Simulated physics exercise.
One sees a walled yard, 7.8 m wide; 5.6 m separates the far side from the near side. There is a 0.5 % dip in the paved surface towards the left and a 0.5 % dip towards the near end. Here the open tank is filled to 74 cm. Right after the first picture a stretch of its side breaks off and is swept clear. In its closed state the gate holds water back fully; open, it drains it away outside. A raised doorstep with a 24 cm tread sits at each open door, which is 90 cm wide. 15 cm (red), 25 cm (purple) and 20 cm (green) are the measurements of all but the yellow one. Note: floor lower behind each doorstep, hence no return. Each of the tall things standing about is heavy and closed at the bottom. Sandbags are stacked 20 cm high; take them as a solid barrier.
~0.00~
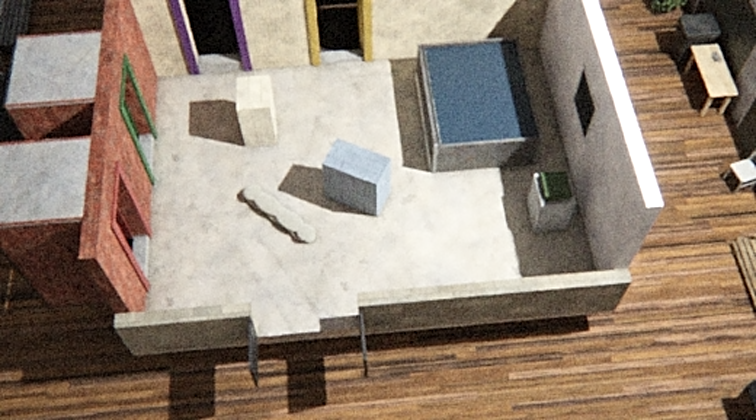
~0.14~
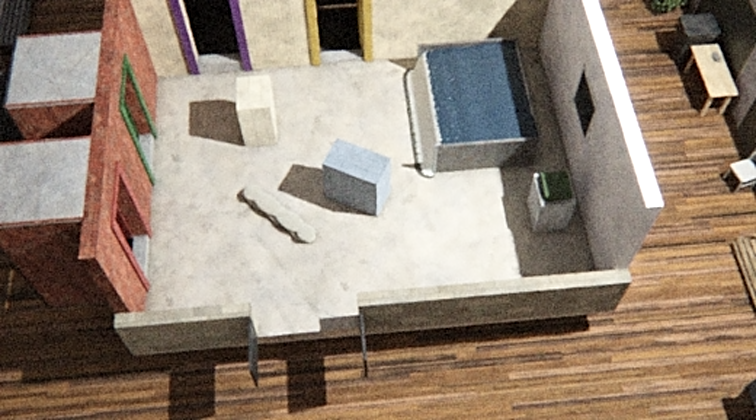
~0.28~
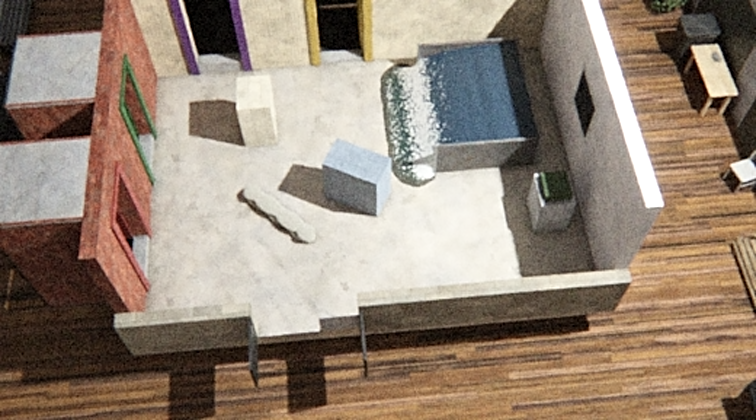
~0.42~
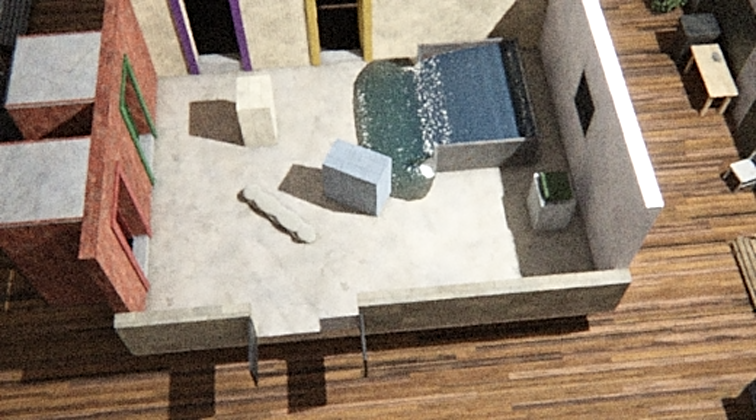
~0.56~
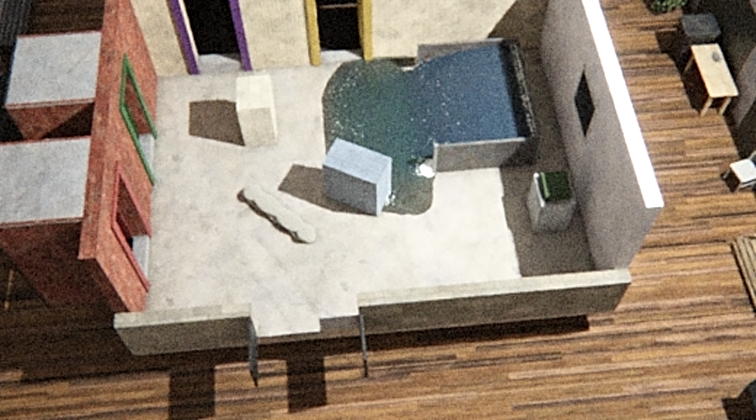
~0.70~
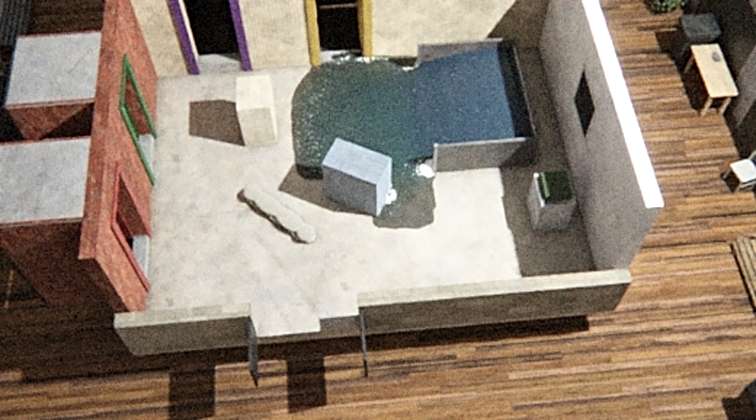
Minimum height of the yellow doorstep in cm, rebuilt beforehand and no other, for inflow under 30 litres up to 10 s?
12.5 cm.
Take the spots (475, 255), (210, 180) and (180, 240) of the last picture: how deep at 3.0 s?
About 1, 12 and 6 cm respectively.
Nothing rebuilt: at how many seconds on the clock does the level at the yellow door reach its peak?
Peak time: Around 1.4 s.
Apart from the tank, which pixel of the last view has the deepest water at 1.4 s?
(277, 139).
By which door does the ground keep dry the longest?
It's the red one.
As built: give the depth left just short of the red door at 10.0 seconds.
Depth: Near 11.0 cm.
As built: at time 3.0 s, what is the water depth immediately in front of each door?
Centimetres: Red = 13, purple = 19, green = 28, yellow = 11.
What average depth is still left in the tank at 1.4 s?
About 33 cm.
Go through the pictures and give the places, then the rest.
The first picture shows still water, 74 cm deep, in the open tank at (478, 92); the yellow door at (341, 27) is dry.
In the second picture, water pours out at (428, 111) and has run 0.3 m, to (420, 169); about 7 cm deep outside, 74 cm at the back.
In the third picture, water pours out at (428, 113) and has run 0.8 m, to (393, 161); about 14 cm deep outside, 74 cm at the back.
In the fourth picture, the gap is at (427, 114), the front 1.3 m out at a hidden place; the back of the open tank holds 68 cm.
In the fifth picture, water pours out at (427, 114) and has run 1.9 m, to a hidden place; about 10 cm deep outside, 62 cm at the back.
In the sixth picture, the front is at (296, 130), 2.6 m from the gap at (427, 115); 7.5 m2 of floor is wet, 63 cm left at the back; water is at the yellow door at (341, 27).
After 1.4 s water covers 40 % of the floor, deepest (50 cm) near (277, 139); 16 cm at the yellow door, 5 litres in over its 8 cm doorstep.
After 3.0 s water covers 60 % of the floor, deepest (42 cm) near (167, 83); 11 cm at the yellow door, 40 litres in over its 8 cm doorstep.
After 10.0 s water covers 95 % of the floor, deepest (14 cm) near (145, 333); 4 cm at the yellow door, 82 litres in over its 8 cm doorstep.
At the yellow door as built, the water arrived by 0.7 s and peaked near 16 cm at 1.4 s.
Run again over the same 10 s with other heights there, 44 litres in over 11 cm, 12 litres over 15 cm. The limit of 30 litres is kept from about 12.5 cm up.
